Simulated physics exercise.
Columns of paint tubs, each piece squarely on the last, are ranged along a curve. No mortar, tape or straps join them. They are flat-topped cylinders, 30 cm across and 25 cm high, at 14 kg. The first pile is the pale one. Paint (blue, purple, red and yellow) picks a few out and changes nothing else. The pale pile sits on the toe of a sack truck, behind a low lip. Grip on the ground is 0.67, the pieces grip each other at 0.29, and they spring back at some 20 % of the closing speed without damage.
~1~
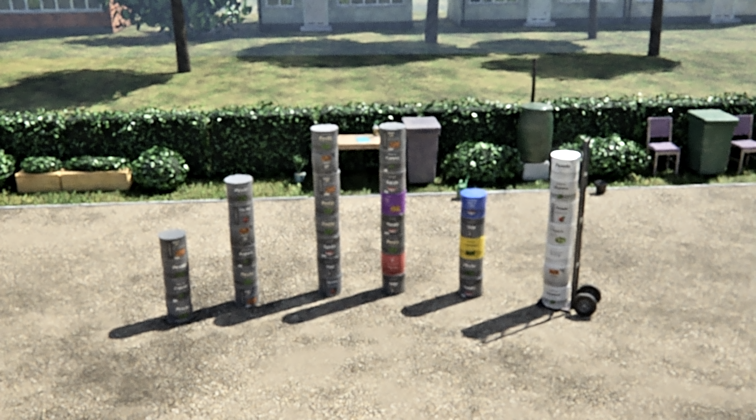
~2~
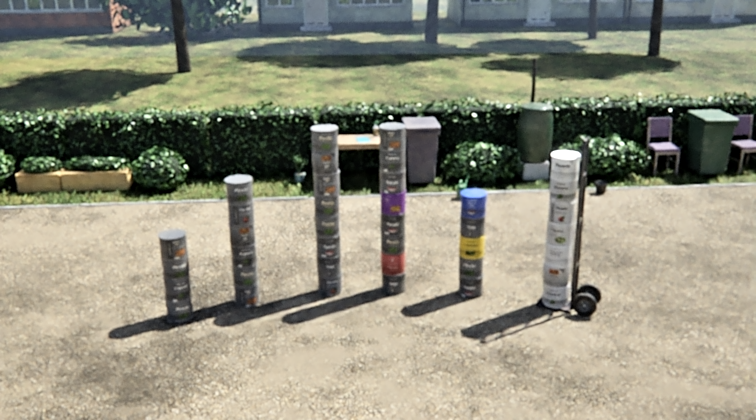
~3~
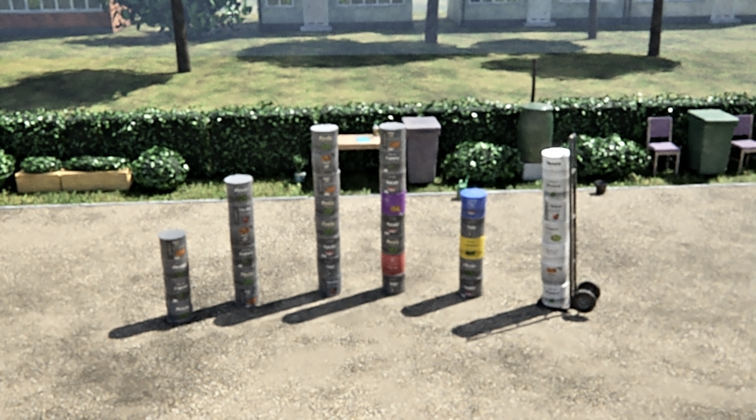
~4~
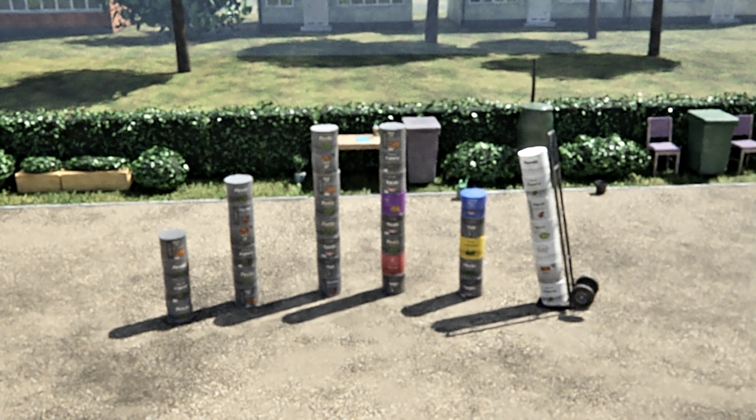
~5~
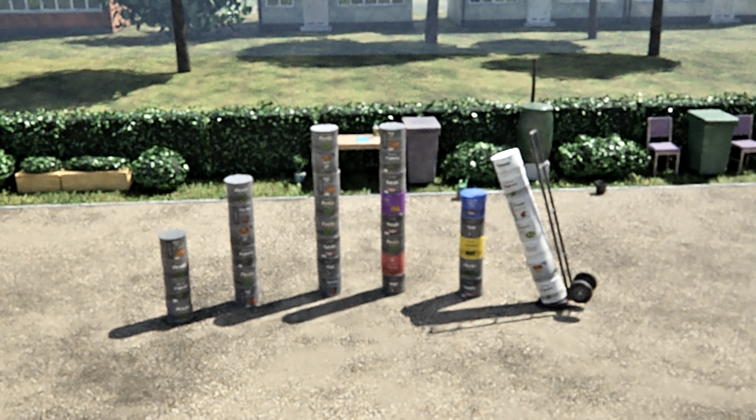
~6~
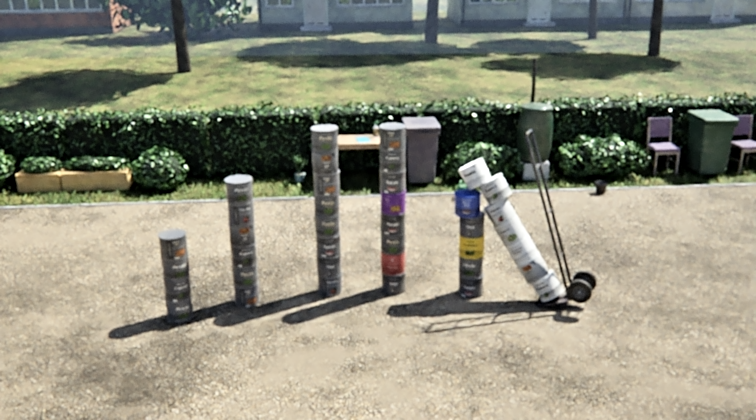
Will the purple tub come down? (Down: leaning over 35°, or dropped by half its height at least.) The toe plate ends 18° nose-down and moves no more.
That tub remains up.
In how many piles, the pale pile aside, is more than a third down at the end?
1 of them.
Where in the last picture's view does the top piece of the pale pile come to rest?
Near (332, 269).
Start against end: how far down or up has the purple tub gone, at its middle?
About 0 cm lower.
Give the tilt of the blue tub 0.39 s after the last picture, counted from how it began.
Roughly 20°.
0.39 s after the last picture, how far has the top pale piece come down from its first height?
About 30 cm.
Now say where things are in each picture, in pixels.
In the first picture (each place is the centre of the face we see best), truck frame (582, 178) 0° forward; purple tub (393, 205); yellow tub (470, 249); red tub (393, 265); the others all in place.
The second picture shows truck frame (581, 178) 0° forward; purple tub (393, 205).
The third picture shows truck frame (570, 174) 4° forward, top of the pale pile leaning 3°; purple tub (393, 205); the others all in place.
The fourth picture shows truck frame (553, 171) 11° forward, top of the pale pile leaning 12°; purple tub (393, 205); the others all in place.
The fifth picture shows truck frame (539, 169) 17° forward, top of the pale pile leaning 22°; purple tub (393, 205); the others all in place.
The sixth picture shows truck frame (535, 169) 18° forward, top of the pale pile leaning 31°; purple tub (393, 205); blue tub (467, 207) moved 7 cm; yellow tub (470, 249); one has shifted.
Then, 0.39 s later than the last frame, 7 of the pale pile down; none of the 31 other tubs down, 5 disturbed; purple tub unmoved; blue tub tilted 19°.
Then, 1.05 s later than the last frame, 7 of the pale pile down; 5 of the 31 other tubs down; purple tub moved 7 cm; yellow tub on its side.
When it is over, 7 of the pale pile down; 5 of the 31 other tubs down; purple tub moved 56 mm; yellow tub on its side; blue tub on its side. In pixels of the last frame, middles, purple tub near (388, 201), yellow tub near (411, 264).
